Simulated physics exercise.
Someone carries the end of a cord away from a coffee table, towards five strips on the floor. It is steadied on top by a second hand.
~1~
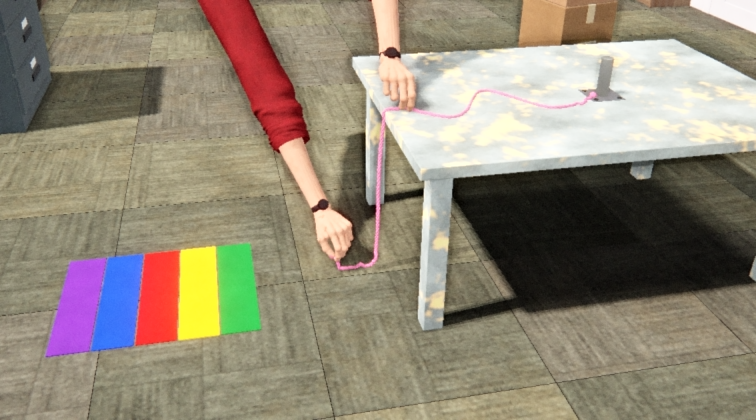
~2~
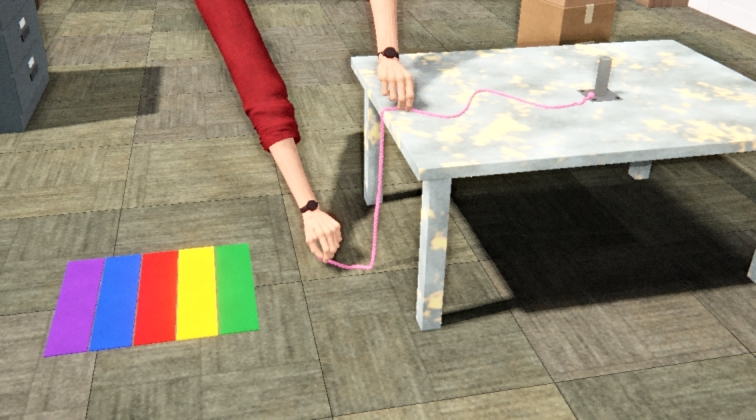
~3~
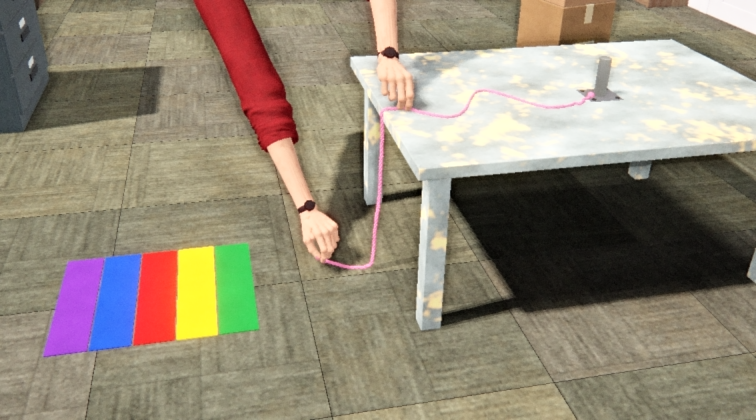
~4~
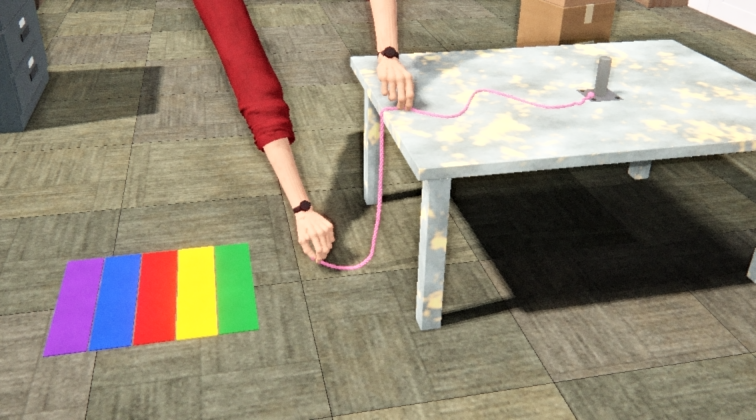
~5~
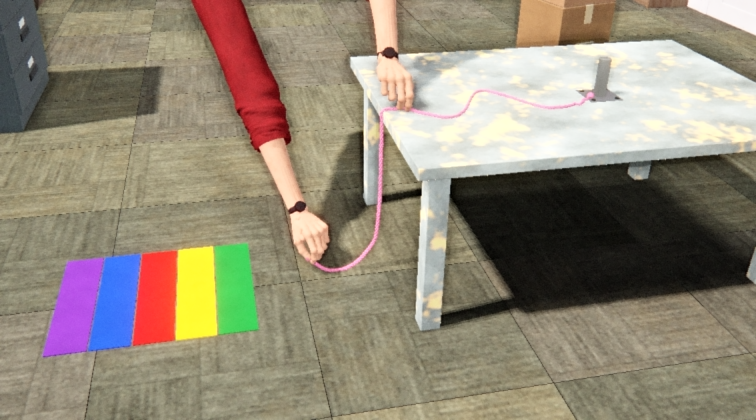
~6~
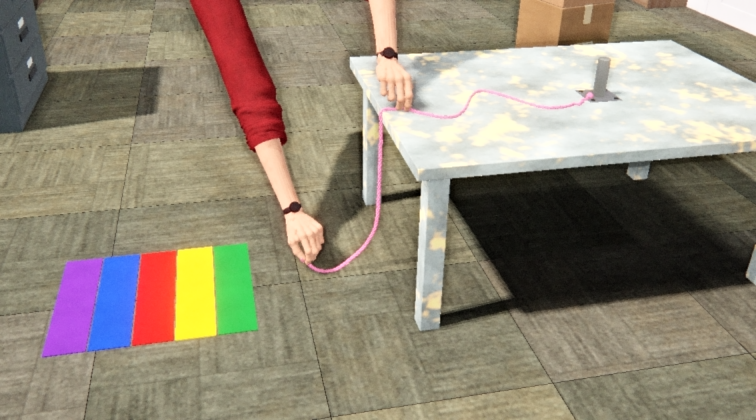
In the video, one hand rests on a pink cord at the edge of a coffee table while the other moves the cord's end slightly left, near five coloured strips on the floor, and the hanging part shifts into a rounder curve.
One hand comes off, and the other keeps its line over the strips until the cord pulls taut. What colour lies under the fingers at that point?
Blue.
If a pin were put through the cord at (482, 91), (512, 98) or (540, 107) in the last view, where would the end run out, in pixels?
Those spots come out as (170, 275), (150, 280) and (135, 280).
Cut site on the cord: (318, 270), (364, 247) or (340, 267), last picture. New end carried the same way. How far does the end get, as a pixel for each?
Approximate pixels, cut by cut: (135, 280); (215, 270); (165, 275).
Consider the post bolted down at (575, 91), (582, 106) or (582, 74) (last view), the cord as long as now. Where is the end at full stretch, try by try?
One per try, in order: (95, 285), (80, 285), (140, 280).
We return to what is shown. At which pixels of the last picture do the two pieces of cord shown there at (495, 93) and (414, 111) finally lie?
Near (468, 104) and (338, 140).
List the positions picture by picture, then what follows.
End (335, 258); green (240, 314); yellow (199, 319); red (158, 324); blue (115, 329); purple (72, 334), in the first picture.
End (324, 259); cord through (575, 104) (504, 95) (466, 110) (397, 109) (380, 177) (374, 248), in the second picture.
End (321, 259), in the third picture.
End (317, 259); cord through (575, 103) (504, 95) (466, 109) (397, 109) (381, 177) (373, 248), in the fourth picture.
End (311, 260), in the fifth picture.
End (306, 261); cord through (574, 104) (503, 95) (465, 110) (396, 109) (380, 178) (365, 246), in the sixth picture.
A little later, end near (189, 273); over yellow.
Next, end near (144, 278); over red.
When it is tight, end near (116, 281); over blue. Over blue.
